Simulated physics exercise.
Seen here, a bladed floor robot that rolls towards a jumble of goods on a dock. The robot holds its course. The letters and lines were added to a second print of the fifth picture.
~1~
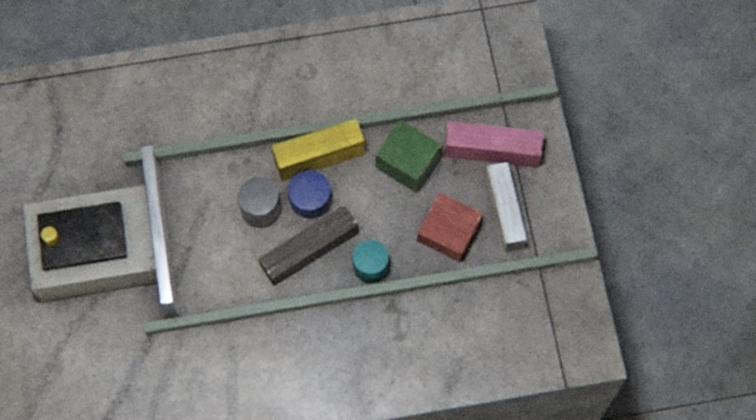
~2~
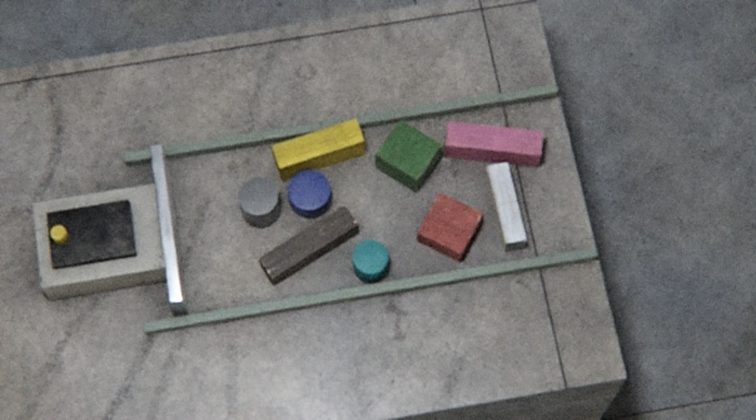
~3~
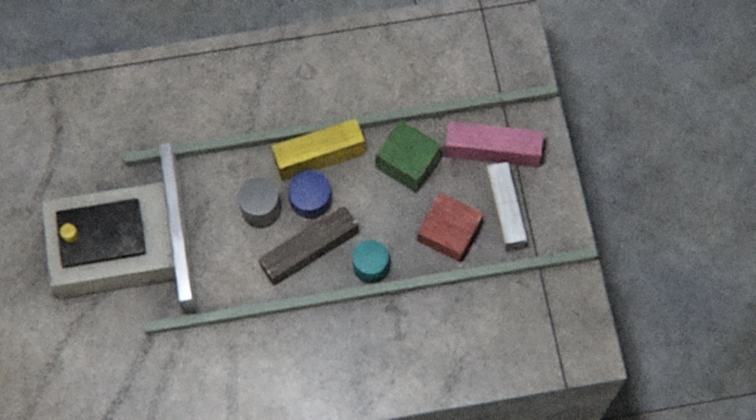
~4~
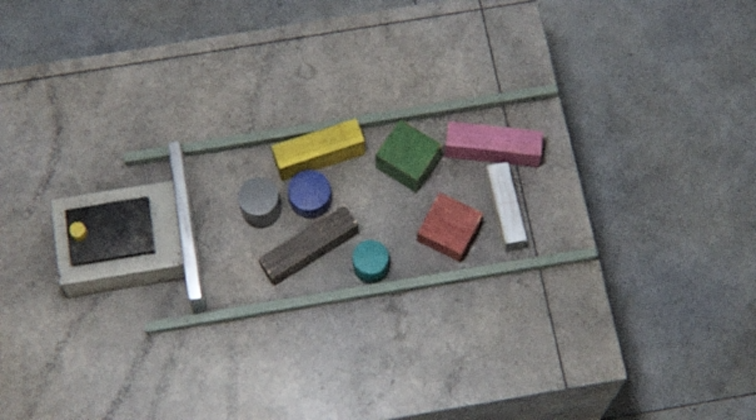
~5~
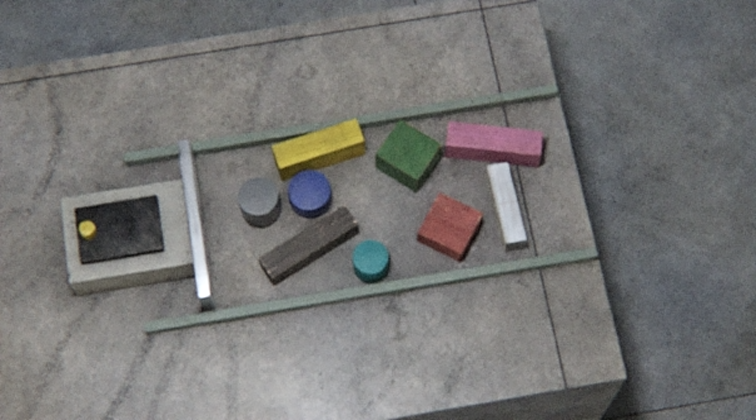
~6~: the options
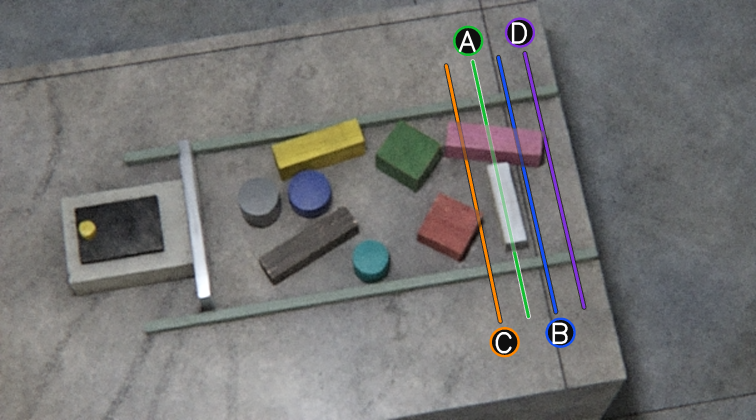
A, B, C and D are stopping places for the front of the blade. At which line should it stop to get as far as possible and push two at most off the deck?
No third one falls up to C.
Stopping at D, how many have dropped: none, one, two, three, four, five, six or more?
By then, six or more.
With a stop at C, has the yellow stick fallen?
No.
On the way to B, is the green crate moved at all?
By then, yes.
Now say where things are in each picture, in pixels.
The first frame shows green crate (408, 156); yellow stick (319, 150); white stick (506, 207).
The second frame shows robot (97, 233); grey canister (260, 203).
The third frame shows robot (107, 231); turquoise canister (371, 262).
The fourth frame shows robot (117, 230); pink stick (494, 144).
The fifth frame shows robot (126, 228); green crate (408, 156); yellow stick (319, 150); white stick (506, 207).
On the copy, A at (500, 185); B at (526, 180); C at (472, 189); D at (553, 176).
On C. First, robot (227, 212); yellow stick (337, 149); black bar (355, 231).
Then, robot (326, 195); pink stick (533, 137); white stick (515, 211).
Finally, robot (403, 183); white stick over the edge; pink stick over the edge; two fallen.
By contrast, A drops three; B drops five; D drops seven.
